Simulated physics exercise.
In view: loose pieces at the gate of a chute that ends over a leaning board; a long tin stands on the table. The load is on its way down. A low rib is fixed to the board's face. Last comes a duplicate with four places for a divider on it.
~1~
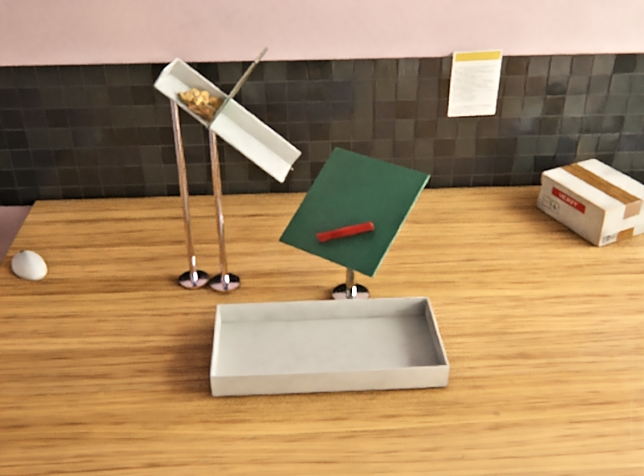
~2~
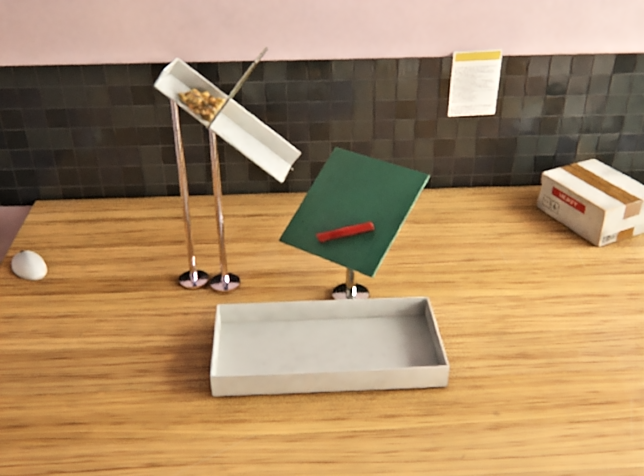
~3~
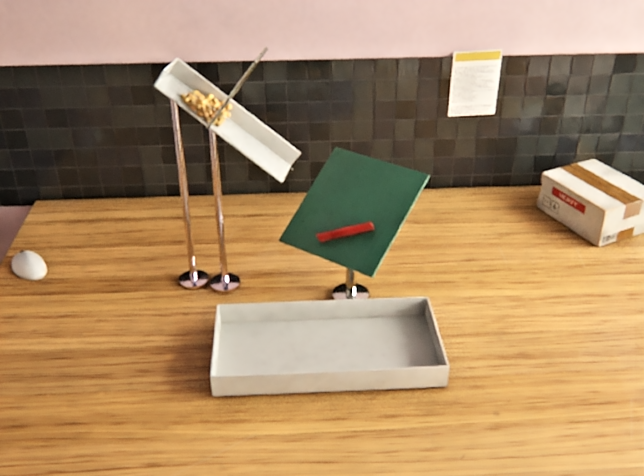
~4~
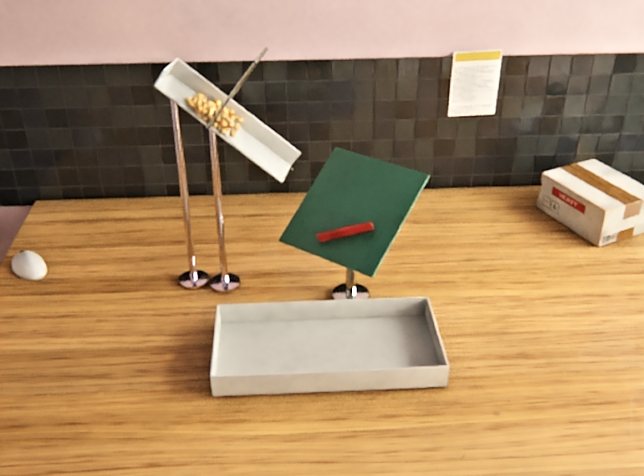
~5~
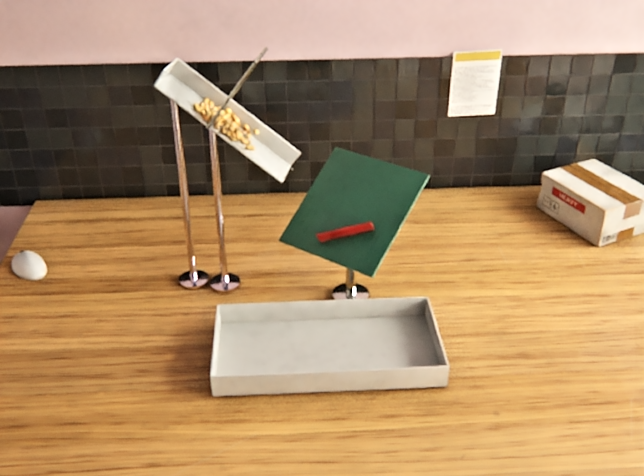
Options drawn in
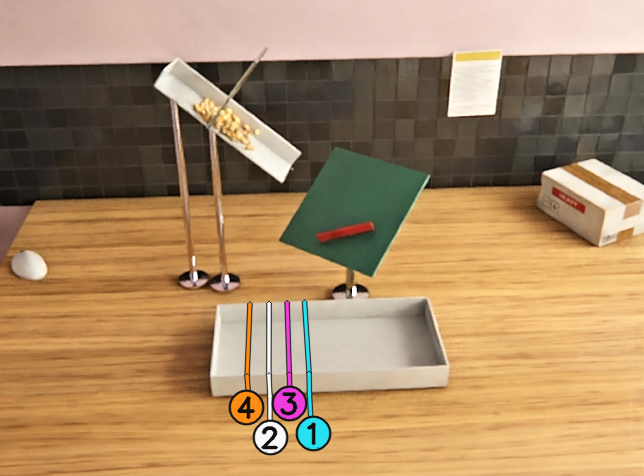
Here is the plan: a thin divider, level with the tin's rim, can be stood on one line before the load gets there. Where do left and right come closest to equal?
3 works best here.
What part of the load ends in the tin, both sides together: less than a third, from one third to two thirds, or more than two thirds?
About that: From one third to two thirds.
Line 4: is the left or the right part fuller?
More lands on the right.
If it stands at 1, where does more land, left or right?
Left.
On the marked copy, line 1 crosses the front rim at (309, 372); line 2 crosses the front rim at (268, 374); line 3 crosses the front rim at (289, 373); line 4 crosses the front rim at (247, 375).
Choosing 1, of what is caught, most on the left of the divider, a small part on the right.
Choosing 2, of what is caught, a small part on the left of the divider, most on the right.
Choosing 3, of what is caught, about half on the left of the divider, about half on the right.
Choosing 4, of what is caught, a small part on the left of the divider, nearly all on the right.
